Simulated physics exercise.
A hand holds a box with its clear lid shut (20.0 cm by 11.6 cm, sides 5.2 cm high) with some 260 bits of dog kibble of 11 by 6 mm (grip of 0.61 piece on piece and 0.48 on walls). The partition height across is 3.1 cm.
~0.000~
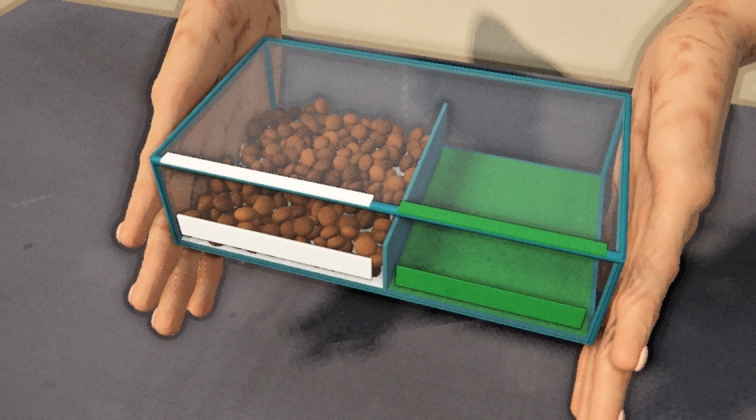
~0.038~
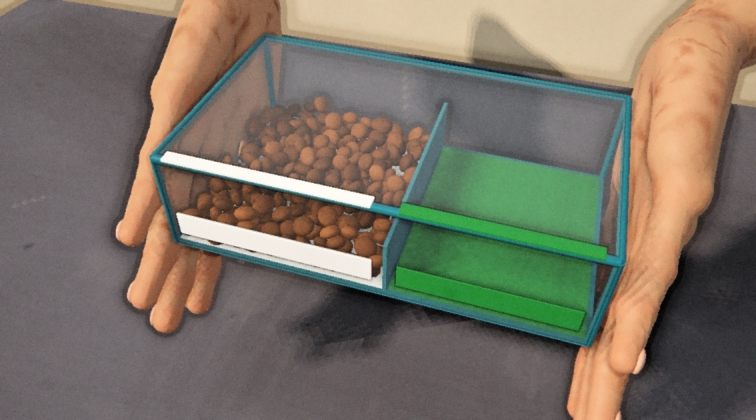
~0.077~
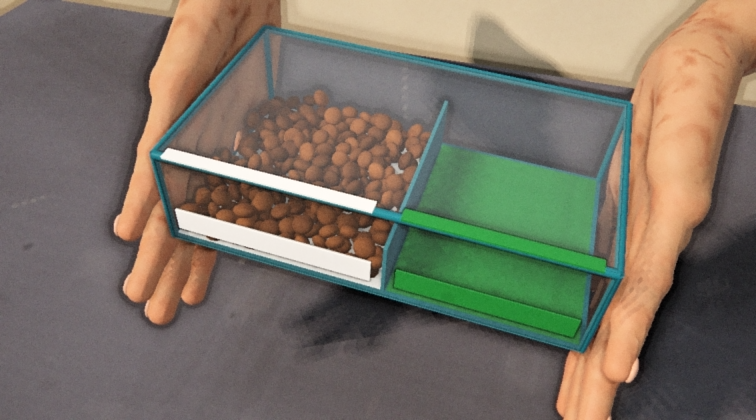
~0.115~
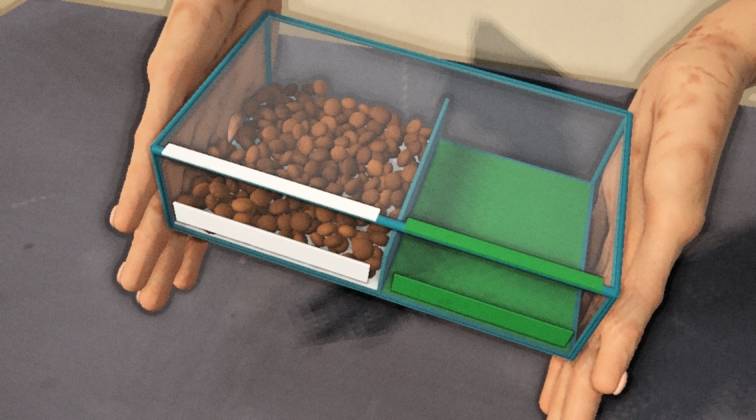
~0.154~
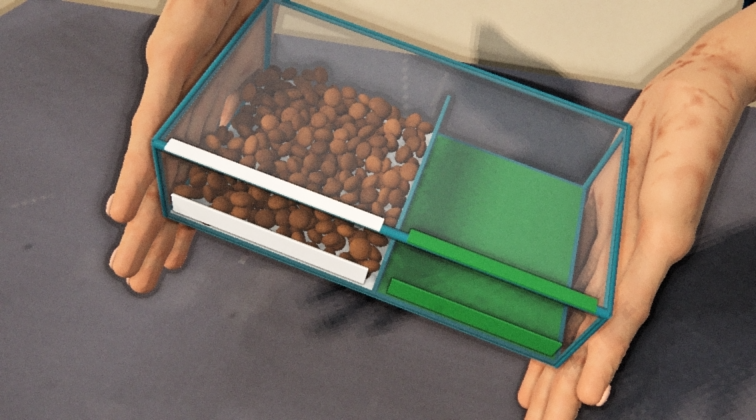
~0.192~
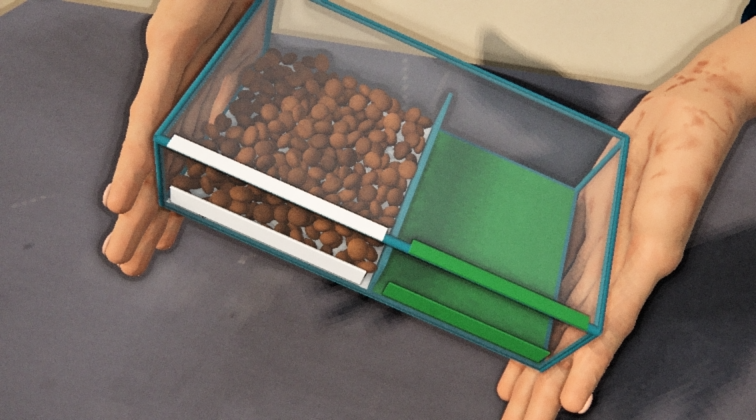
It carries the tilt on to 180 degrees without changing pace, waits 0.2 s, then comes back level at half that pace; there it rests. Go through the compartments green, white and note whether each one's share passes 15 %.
Green compartment passes it, white compartment passes it.
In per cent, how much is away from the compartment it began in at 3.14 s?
Roughly 75 per cent is away from its starting compartment then.
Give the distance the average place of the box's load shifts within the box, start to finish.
From start to finish it ends up roughly 10.0 cm away.
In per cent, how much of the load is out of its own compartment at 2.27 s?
Around 55 %.
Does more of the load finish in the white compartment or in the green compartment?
The bigger portion ends up in the green compartment.
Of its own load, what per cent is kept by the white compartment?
Roughly 30 percent.
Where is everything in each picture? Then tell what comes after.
The first frame shows box at (367, 214); tilt 0 degrees; white 100 %.
The second frame shows box at (368, 215); tilt 1 degrees.
The third frame shows box at (370, 219); tilt 4 degrees.
The fourth frame shows box at (372, 226); tilt 9 degrees; low side front right.
The fifth frame shows box at (375, 234); tilt 15 degrees; low side front right.
The sixth frame shows box at (376, 242); tilt 21 degrees; low side front right; white 100 %. It turns about 160 degrees a second.
After 1.33 s, tilt 180 degrees; green 50 %, white 50 %; middle of all pieces near (339, 169).
Then, at 2.27 s, tilt 119 degrees; green 55 %, white 45 %; middle of all pieces near (378, 232).
Then, at 3.14 s, tilt 49 degrees; green 75 %, white 25 %; middle of all pieces near (453, 282).
Then, at 3.97 s, tilt 0 degrees; green 75 %, white 25 %; middle of all pieces near (489, 245).
By 4.9 s all is still; green 75 %, white 25 %.
